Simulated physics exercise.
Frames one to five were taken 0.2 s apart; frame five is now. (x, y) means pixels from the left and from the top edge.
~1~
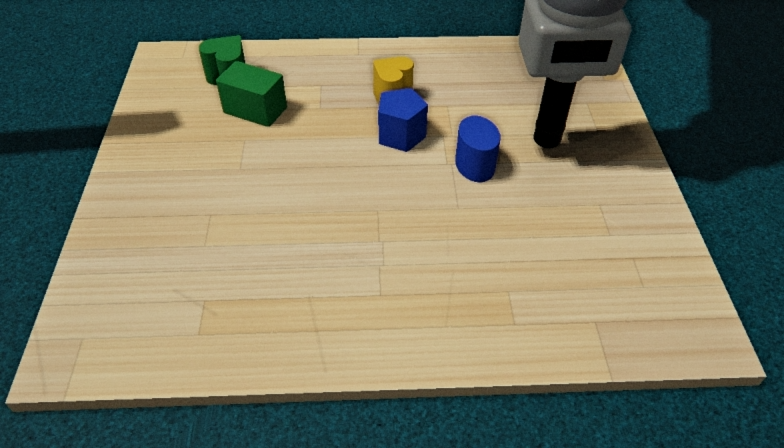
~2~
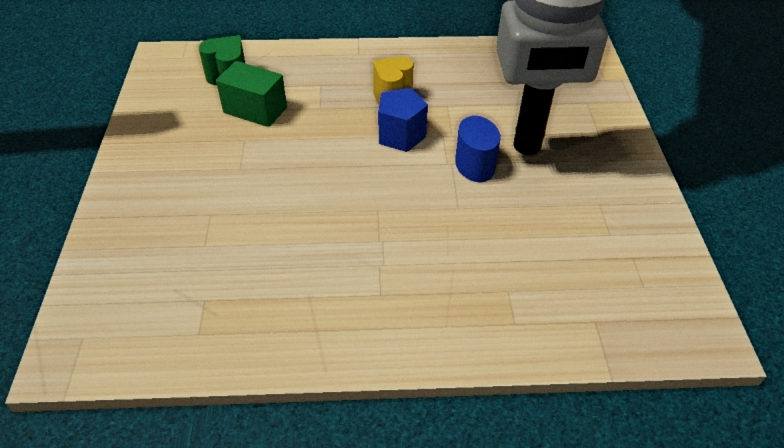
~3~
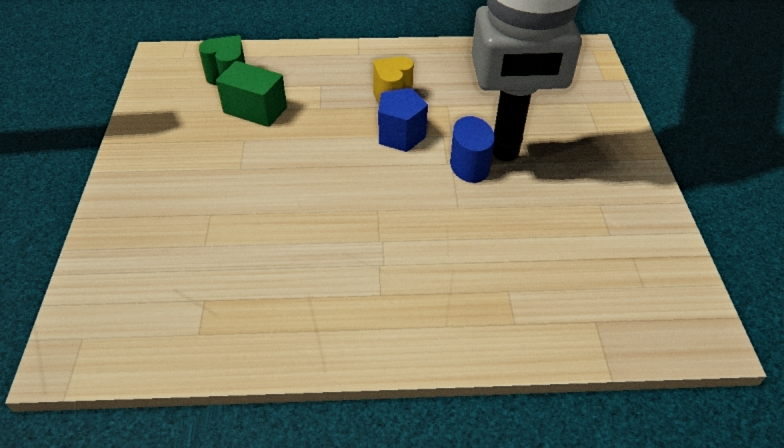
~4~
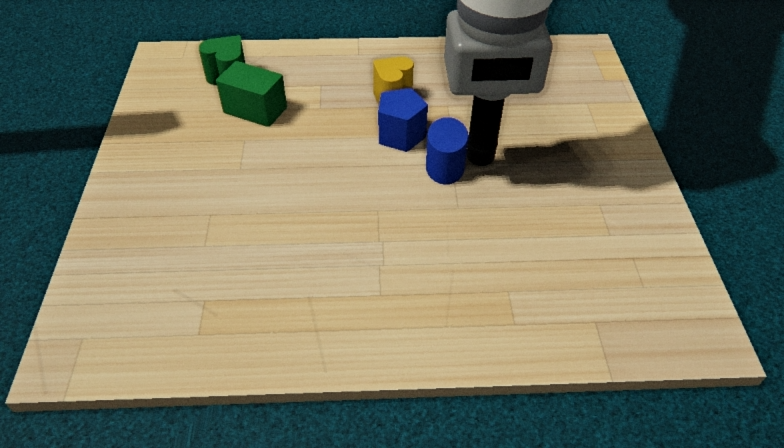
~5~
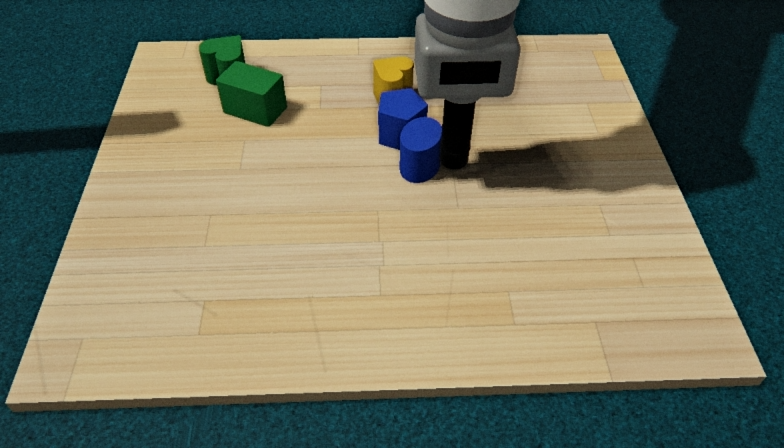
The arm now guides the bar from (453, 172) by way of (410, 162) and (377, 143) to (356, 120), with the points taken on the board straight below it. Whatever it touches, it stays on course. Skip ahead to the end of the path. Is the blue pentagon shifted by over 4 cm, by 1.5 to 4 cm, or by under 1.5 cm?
Its final spot will lie more than 4 cm from the current one.
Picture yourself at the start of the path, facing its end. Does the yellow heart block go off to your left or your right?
The answer is right: Facing from the path's start to its end, that's where the yellow heart block shifts.
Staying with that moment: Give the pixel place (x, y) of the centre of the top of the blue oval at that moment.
I'd guess (346, 123).
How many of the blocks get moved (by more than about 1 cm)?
My guess is at least three.
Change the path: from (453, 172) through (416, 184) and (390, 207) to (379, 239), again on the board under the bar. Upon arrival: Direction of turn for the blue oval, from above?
Looking down, it rotates clockwise.
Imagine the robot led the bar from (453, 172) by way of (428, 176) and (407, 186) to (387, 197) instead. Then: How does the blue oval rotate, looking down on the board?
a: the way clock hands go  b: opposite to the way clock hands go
My pick is a.
What follows on the original path. One third of the way, bar at (410, 151); blue pentagon at (387, 97), turned 50° clockwise; blue oval at (376, 127).
Two thirds of the way, bar at (376, 132); yellow heart block at (394, 60); blue pentagon at (380, 88), turned 65° clockwise; blue oval at (347, 123), turned 40° anticlockwise.
At the end, bar at (356, 109); yellow heart block at (403, 47), turned 25° clockwise; blue pentagon at (374, 70), turned 90° clockwise; blue oval at (346, 123), turned 45° anticlockwise.
